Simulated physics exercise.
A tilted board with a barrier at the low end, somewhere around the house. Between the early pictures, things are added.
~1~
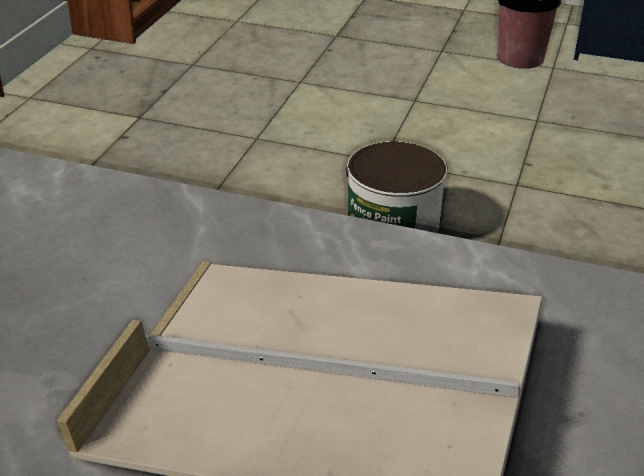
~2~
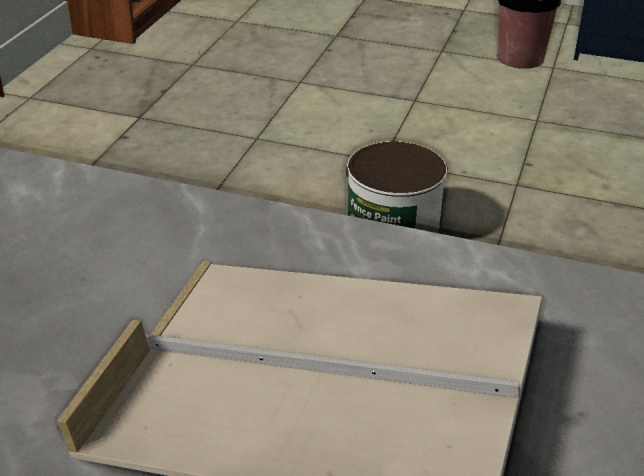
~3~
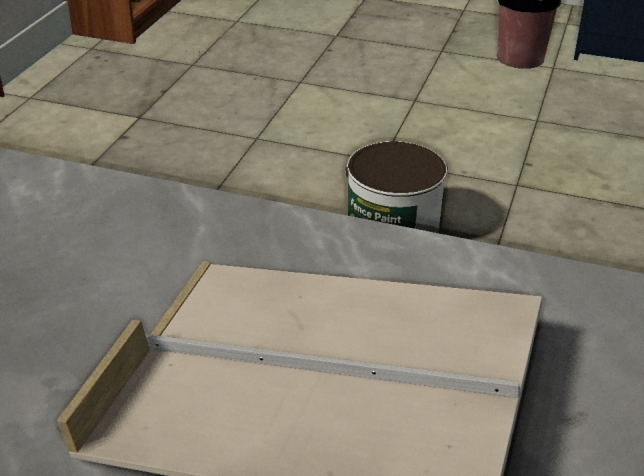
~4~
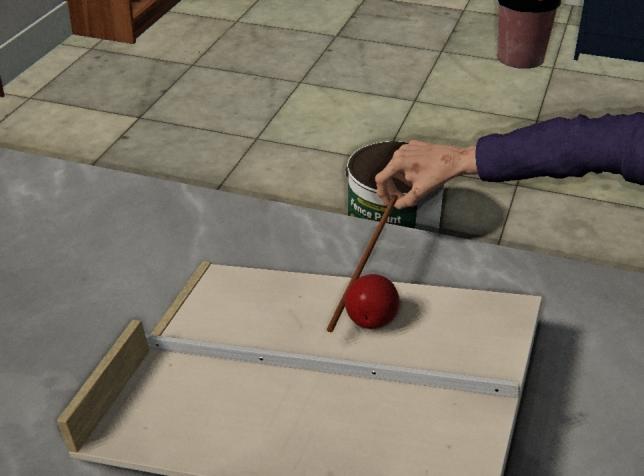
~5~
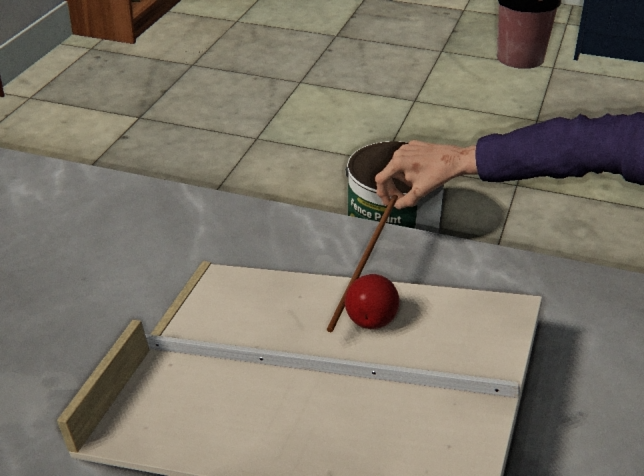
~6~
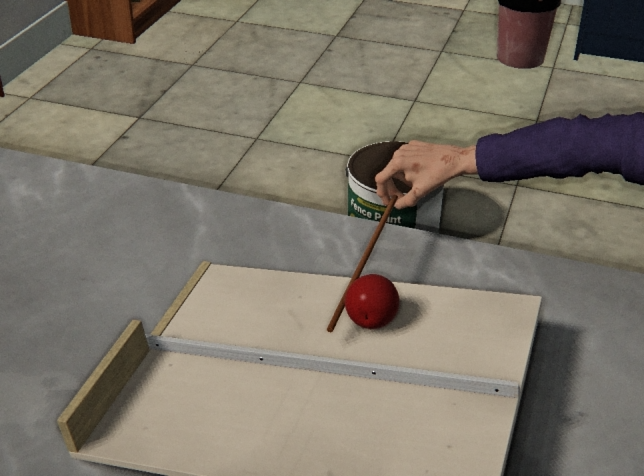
A hand in a purple sleeve appears from the right partway through, above a pale board on a grey surface, seen from above with a tiled floor behind. A paint tub, a pinkish bin and wooden furniture stand beyond the board, which has a metal strip across it. The hand holds a brown stick against a newly appeared red apple, and everything, camera included, then stays still.
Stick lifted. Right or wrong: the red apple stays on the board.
Wrong.
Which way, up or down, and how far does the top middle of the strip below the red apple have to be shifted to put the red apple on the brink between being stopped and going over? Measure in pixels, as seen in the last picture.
You'd need to go up by roughly 8 pixels to hit the edge.
Then, 0.80 s past the last view, red apple rolling on the board near (189, 283).
Finally, the red apple goes over the end.
